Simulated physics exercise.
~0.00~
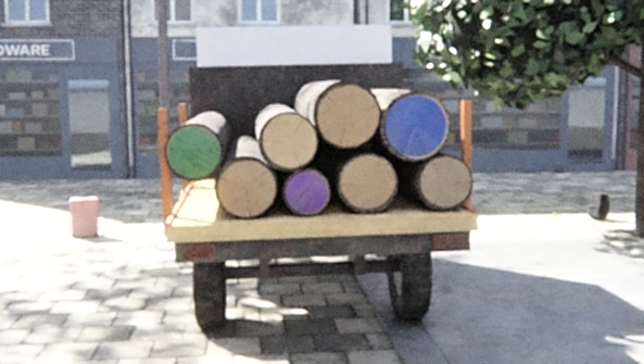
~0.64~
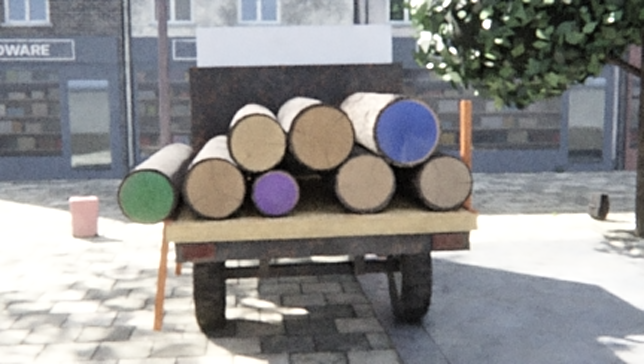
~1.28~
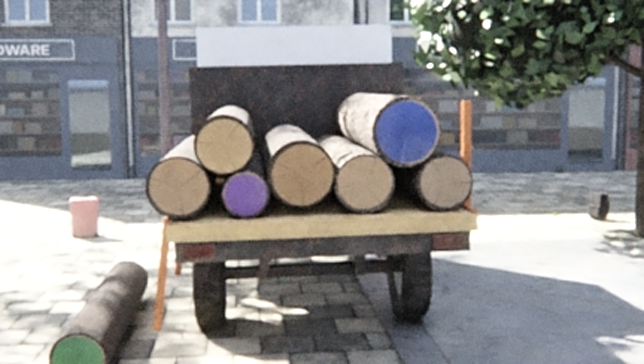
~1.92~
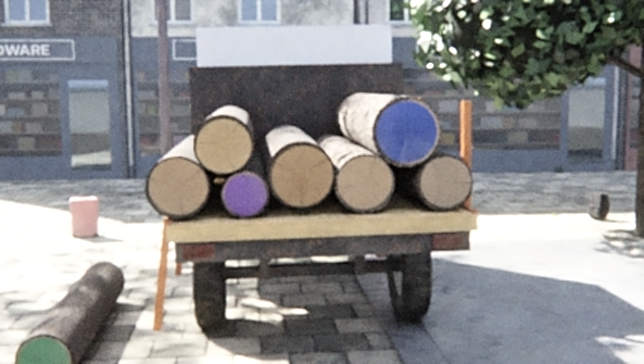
A stack of logs on a parked flatbed lorry shifted left when the posts on that side dropped, and the green-ended log rolled off the edge onto the paving, while the rest, including the purple and blue ones, settled and stayed aboard.
